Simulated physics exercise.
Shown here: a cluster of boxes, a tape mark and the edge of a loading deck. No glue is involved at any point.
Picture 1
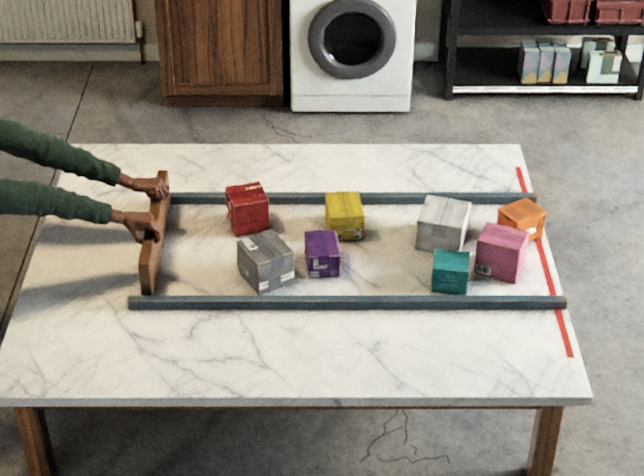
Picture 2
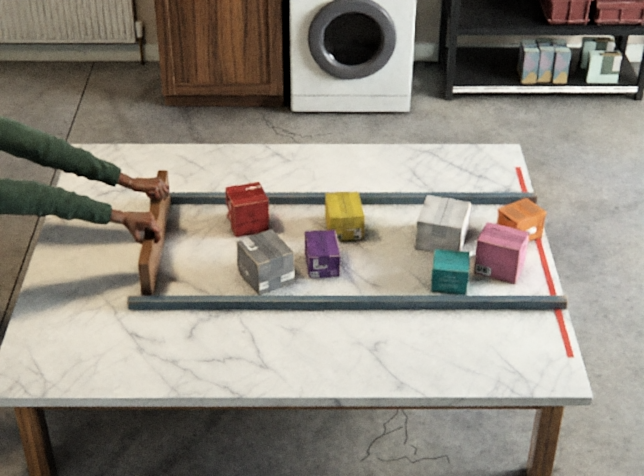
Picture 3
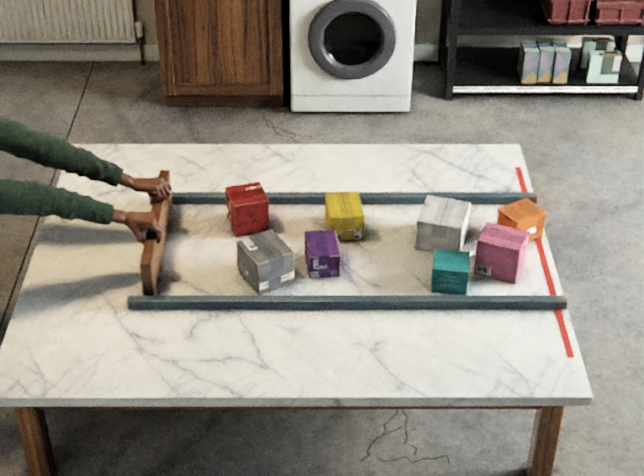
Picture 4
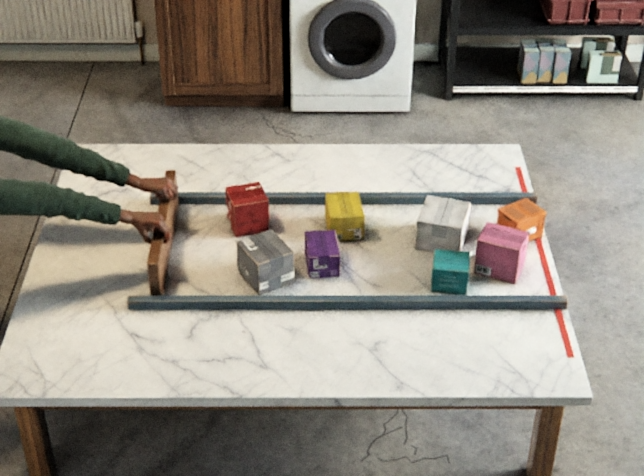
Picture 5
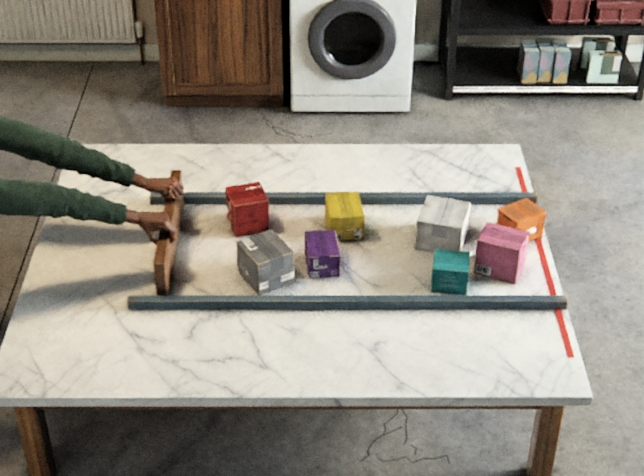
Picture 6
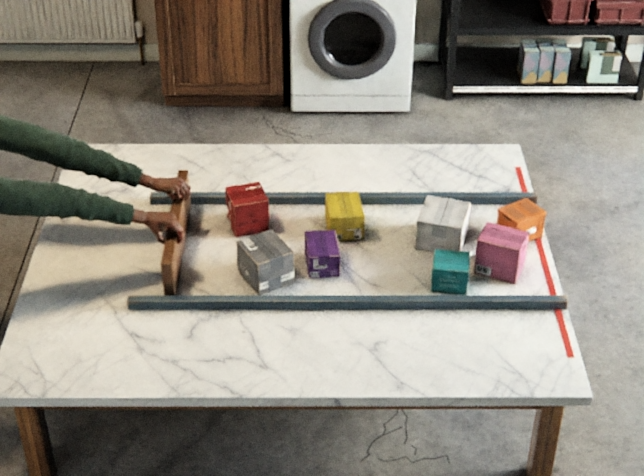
Two hands in green sleeves slide an upright wooden plank slowly and slightly rightward along a marble-topped table, seen from above and in front by a still camera, with a washing machine and shelves behind. Between two dark rails sit red, grey, yellow and purple boxes, then white, turquoise, pink and orange ones near a red tape line at right. The plank touches no boxes, and they all stay still.
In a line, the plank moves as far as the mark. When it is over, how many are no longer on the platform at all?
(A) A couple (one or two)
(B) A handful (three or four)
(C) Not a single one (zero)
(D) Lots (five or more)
(D) Lots (five or more).
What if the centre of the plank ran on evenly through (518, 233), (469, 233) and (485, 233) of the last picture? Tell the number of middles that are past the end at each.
Middles past end - pos 1: 5, pos 2: 3, pos 3: 3.
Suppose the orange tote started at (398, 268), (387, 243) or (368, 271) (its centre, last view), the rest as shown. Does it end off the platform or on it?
In that order, it slips off; slips off; slips off.
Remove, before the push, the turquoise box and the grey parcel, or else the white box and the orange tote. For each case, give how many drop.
Try 1: 6; try 2: 6.
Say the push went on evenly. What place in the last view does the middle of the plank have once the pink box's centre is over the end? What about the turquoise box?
The middle would be close to (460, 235) and then close to (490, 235).
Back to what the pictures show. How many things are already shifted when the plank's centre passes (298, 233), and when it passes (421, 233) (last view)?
The first number is 4, the next one 8.
Soon after, none off yet; orange tote at rest near (520, 223); pink box at rest near (501, 253); turquoise box at rest near (450, 272).
In the end, the number that fall off is five or more; gone, red parcel, grey parcel, purple parcel, yellow parcel, white box, turquoise box, pink box and orange tote.
